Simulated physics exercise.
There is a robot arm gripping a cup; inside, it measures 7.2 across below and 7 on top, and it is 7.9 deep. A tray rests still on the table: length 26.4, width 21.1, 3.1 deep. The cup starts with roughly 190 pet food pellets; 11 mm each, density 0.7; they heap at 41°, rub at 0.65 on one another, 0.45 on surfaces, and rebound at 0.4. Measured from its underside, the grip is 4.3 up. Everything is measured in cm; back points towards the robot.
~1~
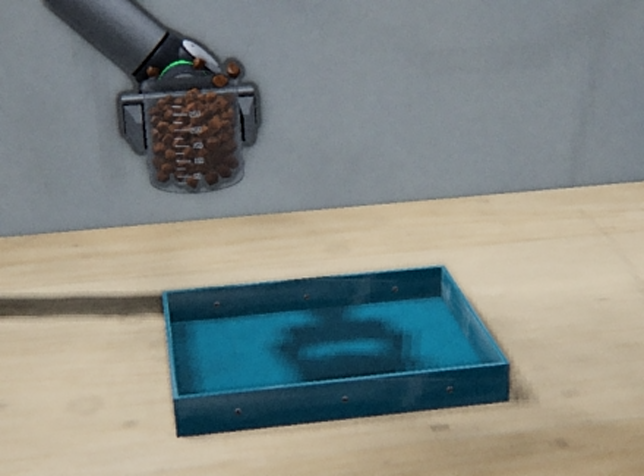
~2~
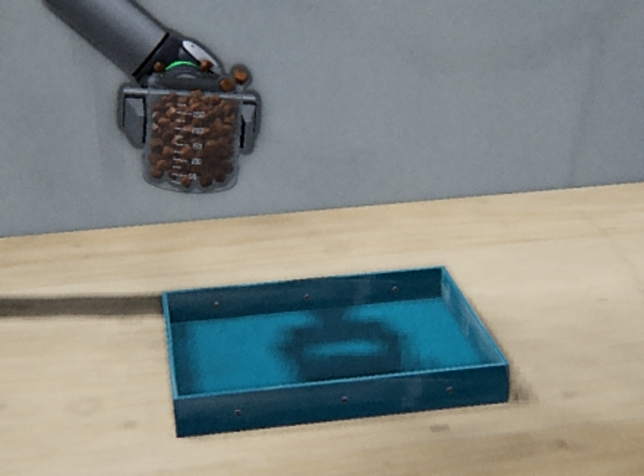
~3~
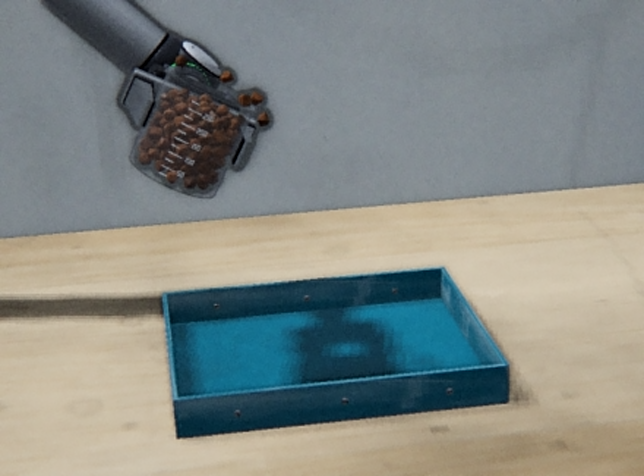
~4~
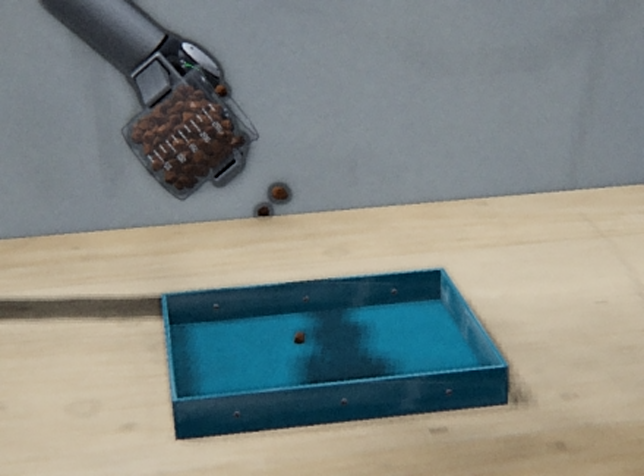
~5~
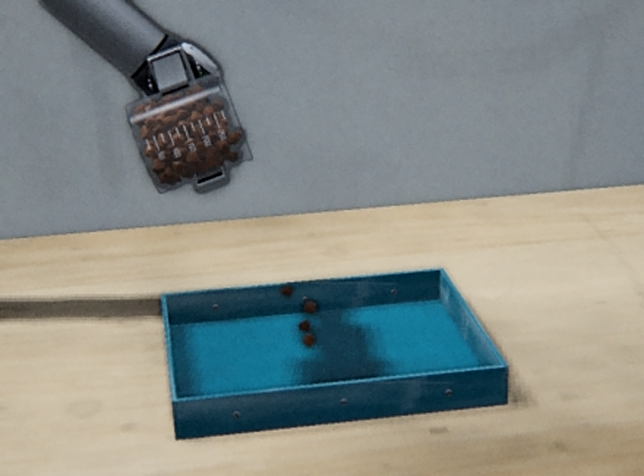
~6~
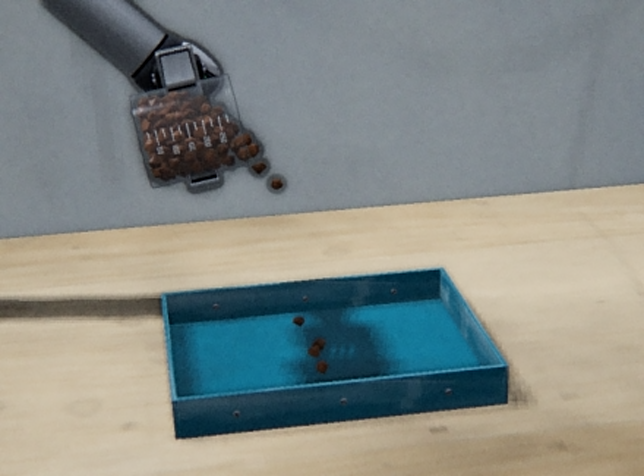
A dark robot arm reaching in from the upper left tilts a clear cup of brown pellets steadily over to the right, against a grey wall above a pale wooden table, seen from slightly above by a still camera. Below it, a shallow blue tray sits motionless, holding the cup's dark shadow. A few pellets drop into the tray, then several more slip out at the cup's right side.
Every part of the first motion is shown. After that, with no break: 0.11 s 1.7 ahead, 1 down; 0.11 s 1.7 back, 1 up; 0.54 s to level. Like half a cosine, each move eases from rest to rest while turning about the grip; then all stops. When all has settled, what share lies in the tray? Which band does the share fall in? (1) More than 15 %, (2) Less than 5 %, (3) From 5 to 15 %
From 5 to 15 %.
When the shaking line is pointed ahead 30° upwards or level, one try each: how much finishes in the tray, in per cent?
Estimates, in order: 15 % then 15 %.
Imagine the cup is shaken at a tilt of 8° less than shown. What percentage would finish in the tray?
Near 5 %.
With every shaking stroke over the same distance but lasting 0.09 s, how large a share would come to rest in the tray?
It would come to around 15 %.
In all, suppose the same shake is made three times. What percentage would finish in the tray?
It would come to about 15 %.
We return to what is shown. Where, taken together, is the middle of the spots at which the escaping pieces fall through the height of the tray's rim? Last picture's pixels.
(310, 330).
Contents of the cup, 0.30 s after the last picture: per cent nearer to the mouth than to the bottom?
Something near 40 per cent is there.
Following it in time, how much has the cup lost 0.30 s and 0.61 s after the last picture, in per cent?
At the first time about 10 per cent, at the second about 10 per cent.
Then, 0.30 s after the last picture, tilted 76° forward, highest piece 24 above the table; 173 in the cup, 11 in the tray, 6 in flight or on a rim.
Then, 0.61 s after the last picture, tilted 15° forward, highest piece 25 above the table; 172 in the cup, 18 in the tray.
Then, 0.96 s after the last picture, level, highest piece 26 above the table; 172 in the cup, 18 in the tray.
Then, 2.01 s after the last picture, level, highest piece 26 above the table; 172 in the cup, 18 in the tray.
Final count, 172 in the cup, 18 in the tray. That is 9 % in the tray.
